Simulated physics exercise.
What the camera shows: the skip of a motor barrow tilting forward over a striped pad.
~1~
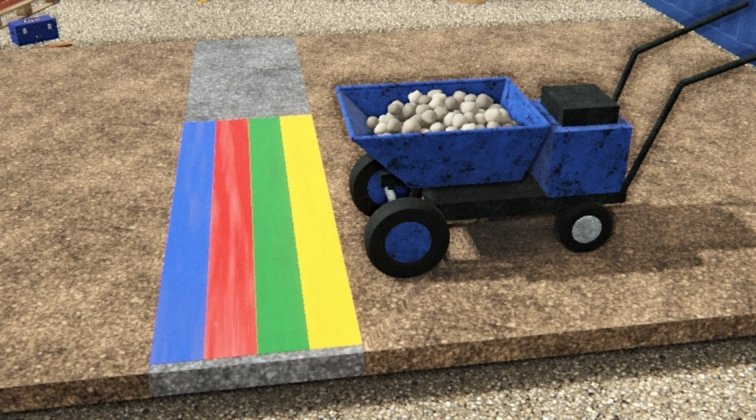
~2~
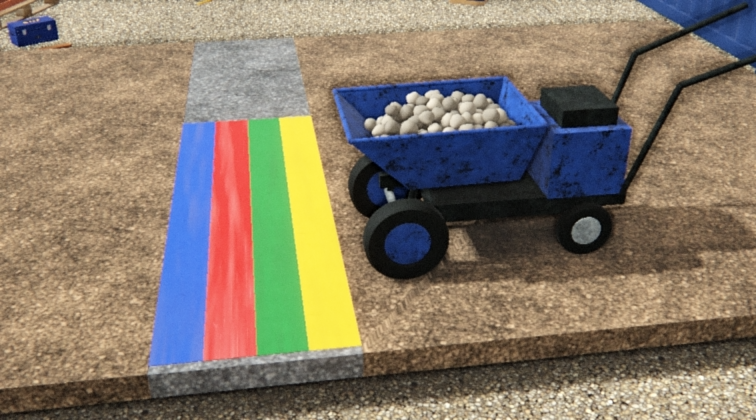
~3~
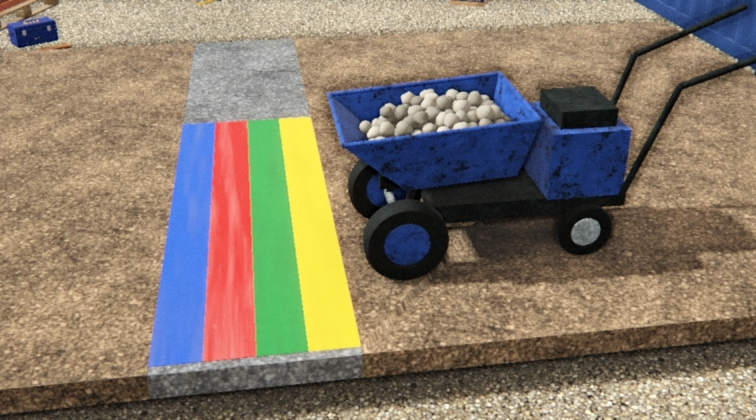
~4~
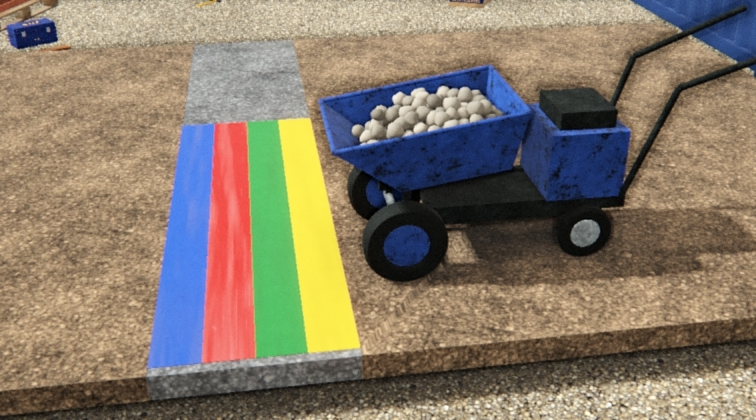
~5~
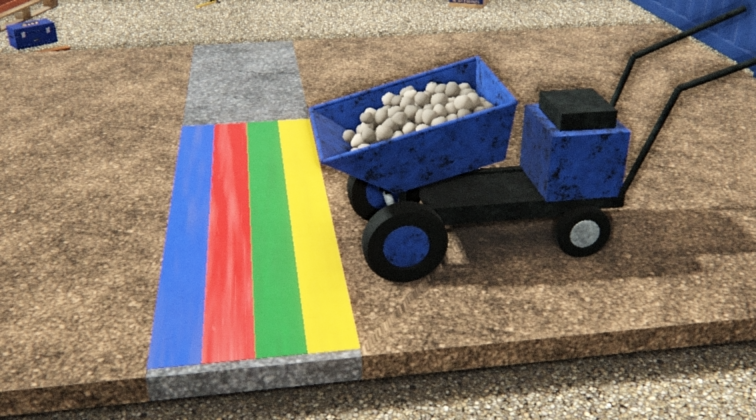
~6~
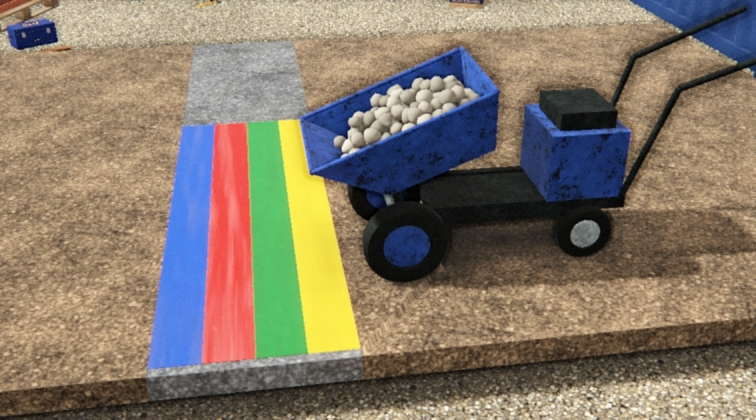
The blue skip of a motor barrow, loaded with pebbles, tilts forward toward the left.
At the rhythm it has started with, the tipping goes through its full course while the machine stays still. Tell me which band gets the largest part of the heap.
I would say the red band gets the largest part.
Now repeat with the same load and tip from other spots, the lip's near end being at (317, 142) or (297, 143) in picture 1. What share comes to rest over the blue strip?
About 30 %, then 40 %.
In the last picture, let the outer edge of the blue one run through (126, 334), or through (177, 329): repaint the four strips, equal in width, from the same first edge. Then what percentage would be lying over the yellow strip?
First case 0 per cent, second case 0 per cent.
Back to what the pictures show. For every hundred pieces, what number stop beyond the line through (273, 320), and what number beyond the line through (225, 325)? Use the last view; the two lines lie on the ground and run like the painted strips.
Roughly 70 and 40 %.
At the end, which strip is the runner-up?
Next in line comes the blue one.
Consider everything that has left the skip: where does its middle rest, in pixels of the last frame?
At about (224, 255).
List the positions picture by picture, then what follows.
In the first frame, lip of the skip at (354, 140), level; top of the load at (444, 118), river pebbles; yellow strip at (329, 307); green strip at (281, 312); red strip at (231, 316); blue strip at (181, 321).
In the second frame, lip of the skip at (351, 142), tipped barely; top of the load at (442, 118).
In the third frame, lip of the skip at (344, 146), tipped barely; top of the load at (444, 104).
In the fourth frame, lip of the skip at (335, 153), tipped a little; top of the load at (449, 105).
In the fifth frame, lip of the skip at (323, 162), tipped clearly; top of the load at (452, 105).
In the sixth frame, lip of the skip at (312, 173), tipped clearly; top of the load at (438, 100); yellow strip at (328, 311); green strip at (279, 316); red strip at (229, 320); blue strip at (179, 325).
Soon after the last picture, skip tipped steeply; all in the skip.
A little later, skip tipped right over; about two thirds in the skip; a small part over the green strip; about a quarter over the red strip; a stray few over the blue strip; a stray few falling.
Later still, skip tipped right over; about a quarter in the skip; a small part over the green strip; about a third over the red strip; about a quarter over the blue strip; a small part off the paint.
At rest, skip tipped right over; about a quarter in the skip; none over the yellow strip; a small part over the green strip; about a third over the red strip; about a quarter over the blue strip; a small part off the paint.
